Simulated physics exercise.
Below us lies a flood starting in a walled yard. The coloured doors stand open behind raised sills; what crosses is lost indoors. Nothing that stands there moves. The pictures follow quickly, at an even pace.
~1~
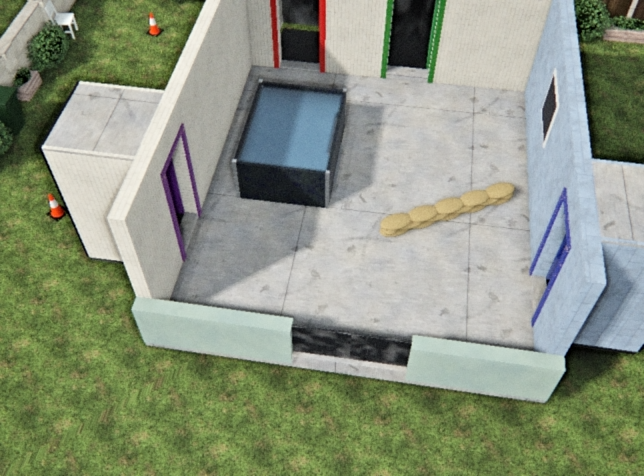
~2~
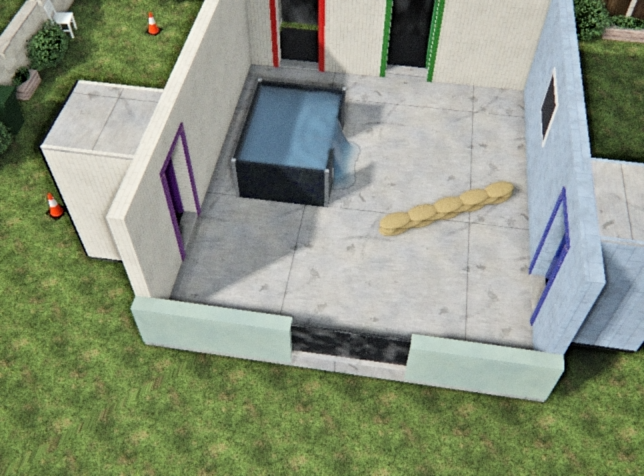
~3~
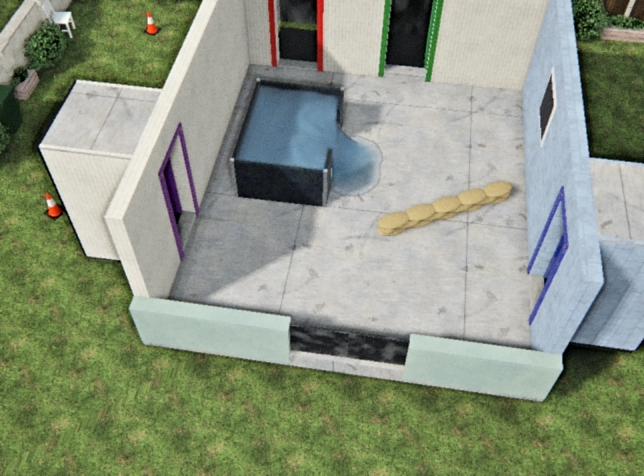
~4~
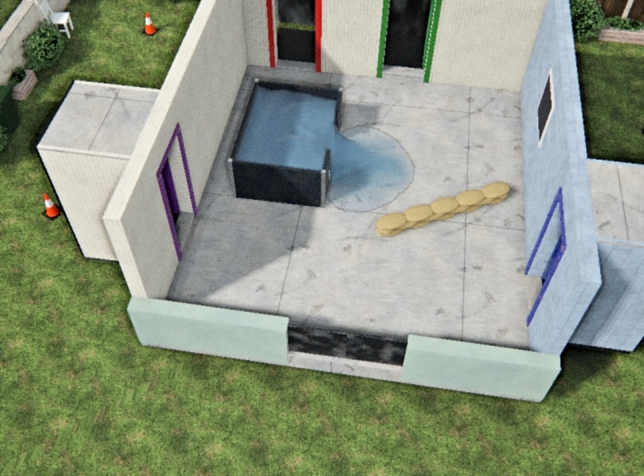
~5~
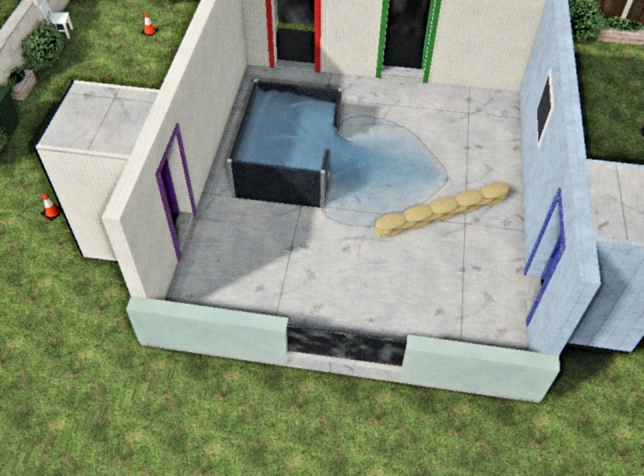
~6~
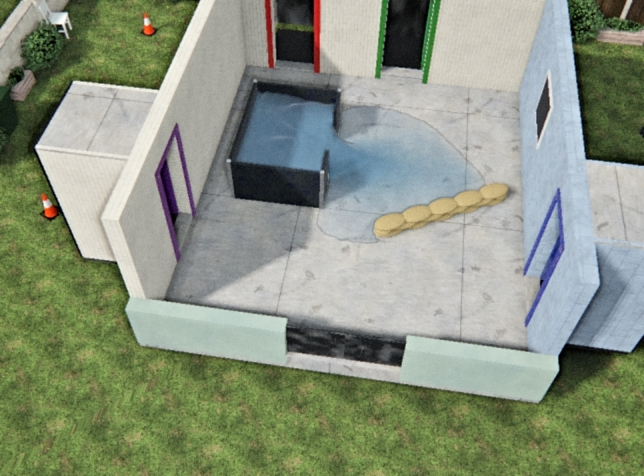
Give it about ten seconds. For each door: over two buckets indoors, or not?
One by one: The blue door admits no more than that; the green door admits no more than that; the purple door admits no more than that; the red door lets in a lot.
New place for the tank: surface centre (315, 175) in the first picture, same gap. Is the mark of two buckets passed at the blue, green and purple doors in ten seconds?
In short: The blue one passes that mark, the green one is under, the purple one takes less.
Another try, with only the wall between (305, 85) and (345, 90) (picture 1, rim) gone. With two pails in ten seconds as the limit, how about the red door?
My reading: Red is over.
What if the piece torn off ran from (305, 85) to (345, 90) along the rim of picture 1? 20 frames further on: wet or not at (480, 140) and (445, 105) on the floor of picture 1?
In that order: Flooded, wet.
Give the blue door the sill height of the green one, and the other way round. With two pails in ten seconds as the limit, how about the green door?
My reading: Green floods.
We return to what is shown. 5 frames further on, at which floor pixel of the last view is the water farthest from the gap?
Around (511, 116).
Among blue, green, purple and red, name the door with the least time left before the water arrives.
The door marked green.
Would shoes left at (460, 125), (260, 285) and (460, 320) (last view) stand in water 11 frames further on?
In that order: Awash, clear, clear.
A moment on, water covers 30 % of the floor; the blue door not reached, the green door not reached, the purple door not reached, the red door not reached.
Next, water covers 35 % of the floor; the blue door not reached, the green door wet at the sill, nothing in, the purple door not reached, the red door not reached.
Then, water covers 55 % of the floor; the blue door wet at the sill, nothing in, the green door wet at the sill, nothing in, the purple door not reached, the red door not reached.
Later, water covers 90 % of the floor; the blue door wet at the sill, nothing in, the green door wet at the sill, nothing in, the purple door wet at the sill, nothing in, the red door under two buckets in.
In the end, water covers 90 % of the floor; the blue door wet at the sill, nothing in, the green door wet at the sill, nothing in, the purple door wet at the sill, nothing in, the red door far over two buckets in.
